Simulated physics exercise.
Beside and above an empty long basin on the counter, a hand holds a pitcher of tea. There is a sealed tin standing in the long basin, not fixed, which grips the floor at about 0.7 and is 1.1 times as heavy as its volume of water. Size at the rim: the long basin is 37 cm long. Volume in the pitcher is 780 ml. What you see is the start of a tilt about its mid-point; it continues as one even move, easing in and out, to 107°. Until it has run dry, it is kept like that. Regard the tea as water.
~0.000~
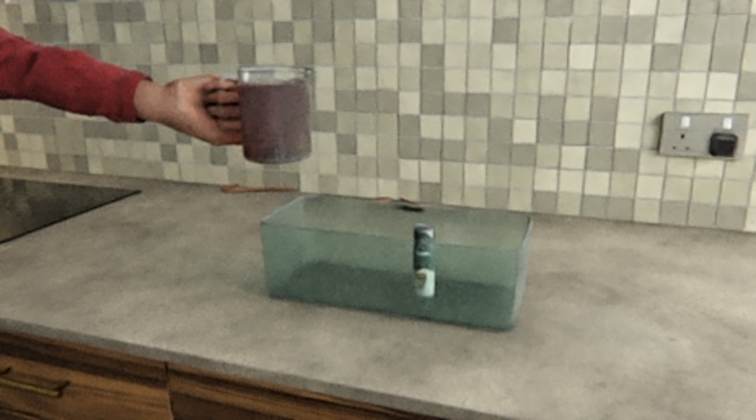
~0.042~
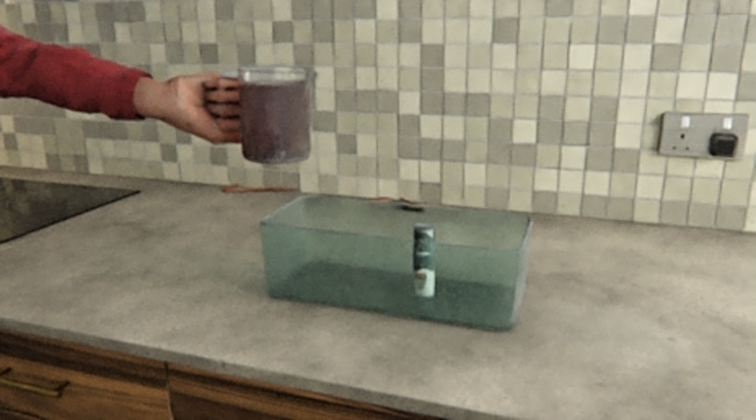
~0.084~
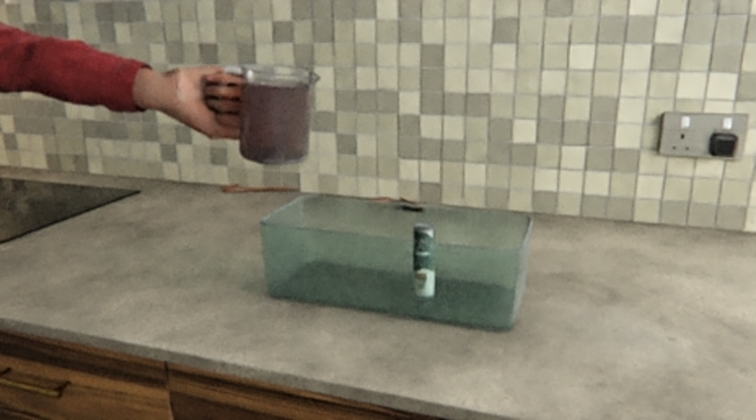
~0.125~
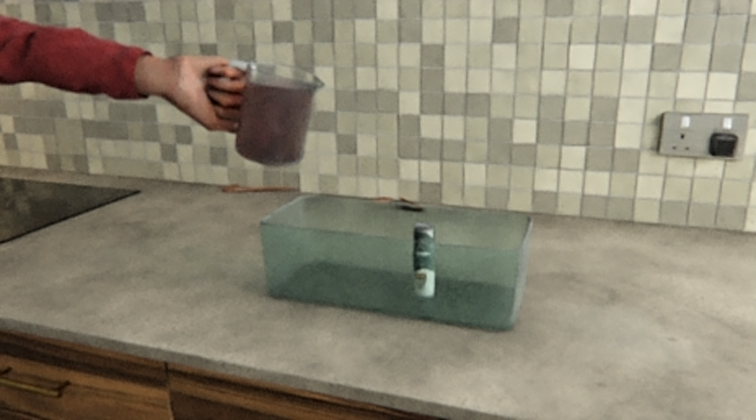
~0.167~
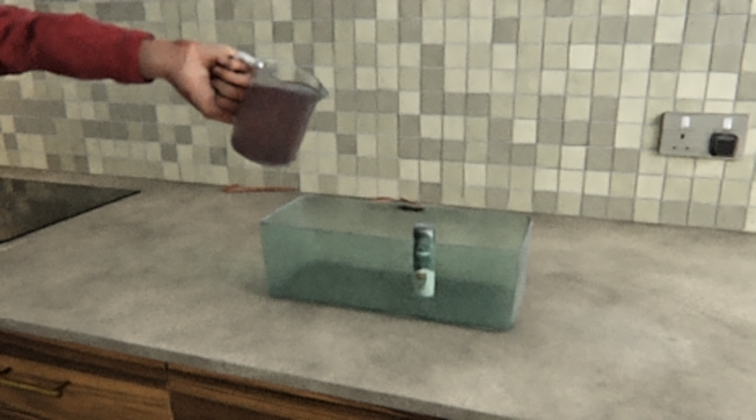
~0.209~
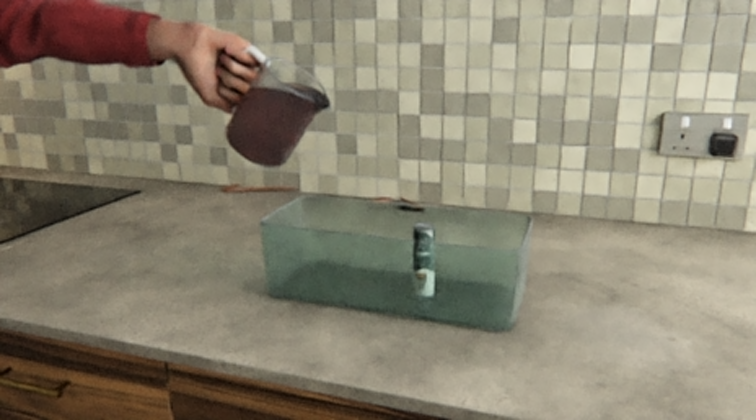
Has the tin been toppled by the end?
No, it is upright.
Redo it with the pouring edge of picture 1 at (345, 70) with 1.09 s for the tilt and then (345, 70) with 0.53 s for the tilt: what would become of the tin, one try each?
First it goes over; then it goes over.
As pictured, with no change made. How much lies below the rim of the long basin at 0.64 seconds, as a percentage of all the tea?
My estimate is about 64 percent.
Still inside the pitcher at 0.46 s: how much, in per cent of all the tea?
Fraction remaining: Approx. 58 per cent.
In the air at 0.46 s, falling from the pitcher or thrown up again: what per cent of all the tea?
Estimate: Some 26 % of the total.
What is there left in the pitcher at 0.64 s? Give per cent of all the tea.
Roughly 18 per cent.
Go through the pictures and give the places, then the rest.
In the first frame, it leans 0°; its right rim is at (315, 72); the tea meets the walls at (247, 82) and (306, 84); the long basin's rim runs from (281, 209) to (527, 234); the tin's top is at (424, 229).
In the second frame, it leans 2°; its right rim is at (316, 73); the tea meets the walls at (248, 82) and (307, 85).
In the third frame, it leans 7°; its right rim is at (319, 78); the tea meets the walls at (250, 80) and (309, 86).
In the fourth frame, it leans 14°; its right rim is at (324, 85); the tea meets the walls at (252, 86) and (314, 89).
In the fifth frame, it leans 24°; its right rim is at (328, 96); the tea meets the walls at (249, 103) and (319, 92).
In the sixth frame, it leans 36°; its right rim is at (331, 109); the tea meets the walls at (244, 107) and (327, 100).
By 0.46 s the tilt is 102° and 58 per cent is still to pour; the tin stands where it began.
By 0.64 s the tilt is 107° and 18 per cent is still to pour; the tin stands where it began.
By 0.82 s the tilt is 107° and 4 per cent is still to pour; the tin stands where it began.
By 1.03 s the tilt is 107° and 0 per cent is still to pour; the tin stands where it began.
At rest the tin stands where it began.
